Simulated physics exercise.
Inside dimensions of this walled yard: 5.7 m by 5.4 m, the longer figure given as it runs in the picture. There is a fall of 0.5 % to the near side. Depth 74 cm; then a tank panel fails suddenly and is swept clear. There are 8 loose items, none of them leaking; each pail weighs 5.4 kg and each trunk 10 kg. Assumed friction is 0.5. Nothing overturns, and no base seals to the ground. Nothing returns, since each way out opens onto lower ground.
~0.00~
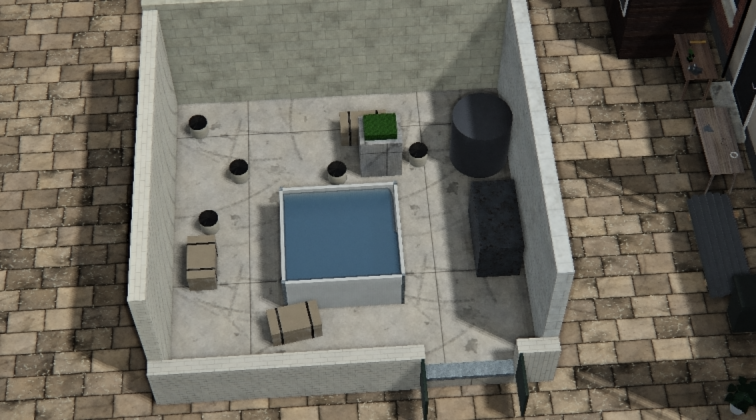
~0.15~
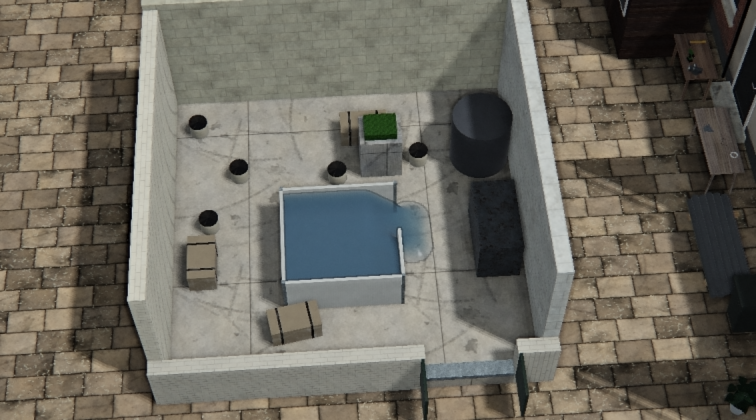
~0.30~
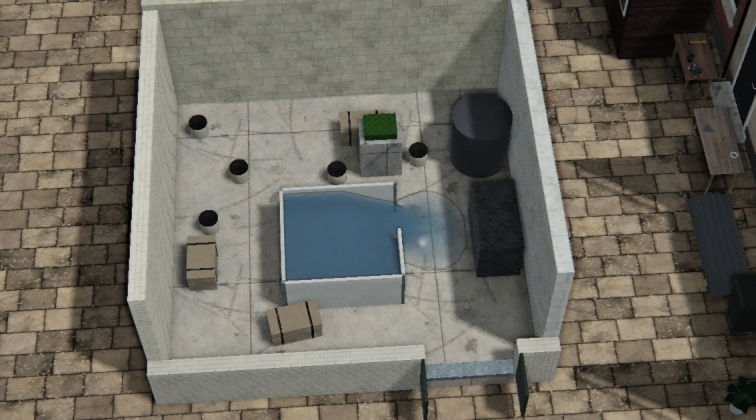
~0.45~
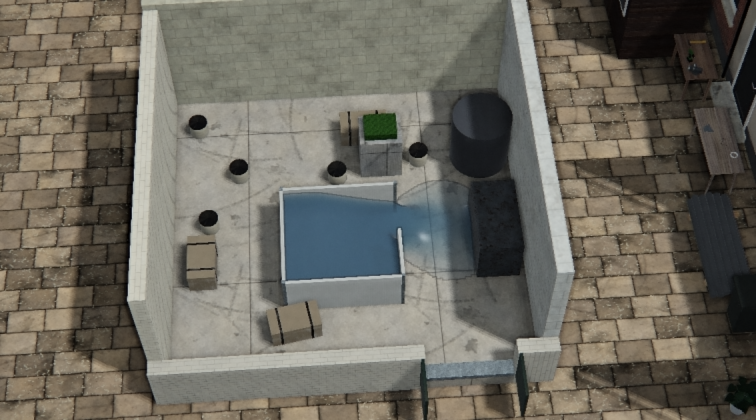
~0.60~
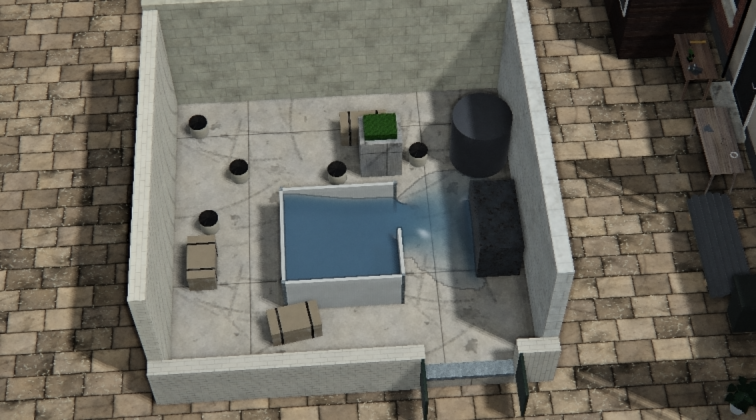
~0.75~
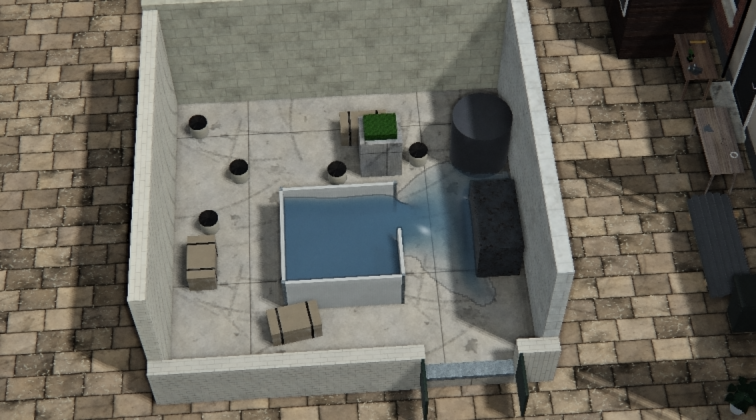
A walled yard with a pale concrete floor, set amid tan paving, is seen from high above by a still camera. A white-sided tank of blue water stands near the middle, with small dark pots and tan boxes around it, a green-topped block behind, and a dark cylinder and dark block at right. The tank's right side opens and water pours out, spreading across the floor to and around the dark block.
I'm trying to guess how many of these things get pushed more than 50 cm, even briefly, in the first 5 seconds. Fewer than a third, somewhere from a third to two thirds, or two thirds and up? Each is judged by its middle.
I'd say fewer than a third of them.
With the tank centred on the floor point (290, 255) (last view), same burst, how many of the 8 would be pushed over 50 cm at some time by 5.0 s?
The count would be 2.
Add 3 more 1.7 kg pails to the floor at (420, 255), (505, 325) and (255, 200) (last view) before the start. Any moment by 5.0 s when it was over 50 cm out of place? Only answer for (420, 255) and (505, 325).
Outcome: Breaks the threshold first, breaks the threshold second.
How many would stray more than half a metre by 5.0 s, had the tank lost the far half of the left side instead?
In that case the number is 6.
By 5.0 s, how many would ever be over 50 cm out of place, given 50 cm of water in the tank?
In that case the number is 1.
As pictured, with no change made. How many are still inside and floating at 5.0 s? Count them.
Answer: 0.
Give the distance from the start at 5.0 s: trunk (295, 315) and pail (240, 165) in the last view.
In turn: 5 cm, 0 cm.
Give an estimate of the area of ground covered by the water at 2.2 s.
Somewhere about 13 m2, give or take.
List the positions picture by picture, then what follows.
In the first picture, a pail at (198, 122), on the bottom; a trunk at (201, 256) rests on the ground; 3.2 m2 under water; 0 of 8 have shifted.
In the second picture, a pail at (198, 122) rests on the ground; a trunk at (201, 256), on the bottom; 3.7 m2 under water; 0 of 8 have shifted.
In the third picture, a pail at (198, 122), on the bottom; a trunk at (201, 256) rests on the ground; water covers 4.6 m2; 0 of 8 have shifted.
In the fourth picture, a pail at (198, 122) rests on the ground; a trunk at (201, 256), on the bottom; water covers 5.3 m2; 0 of 8 have shifted.
In the fifth picture, a pail at (198, 122) rests on the ground; a trunk at (201, 256) rests on the ground; 5.8 m2 under water; 0 of 8 have shifted.
In the sixth picture, a pail at (198, 122) rests on the ground; a trunk at (201, 256), on the bottom; water covers 6.2 m2; 0 of 8 have shifted.
After 1.1 s 0 of 8 are over 50 cm from their spots; 0 afloat.
After 2.2 s 0 of 8 are over 50 cm from their spots; 0 afloat.
After 3.5 s 1 of 8 are over 50 cm from their spots; 1 afloat.
After 5.0 s 2 of 8 are over 50 cm from their spots, and 2 have been at some point; 0 afloat.
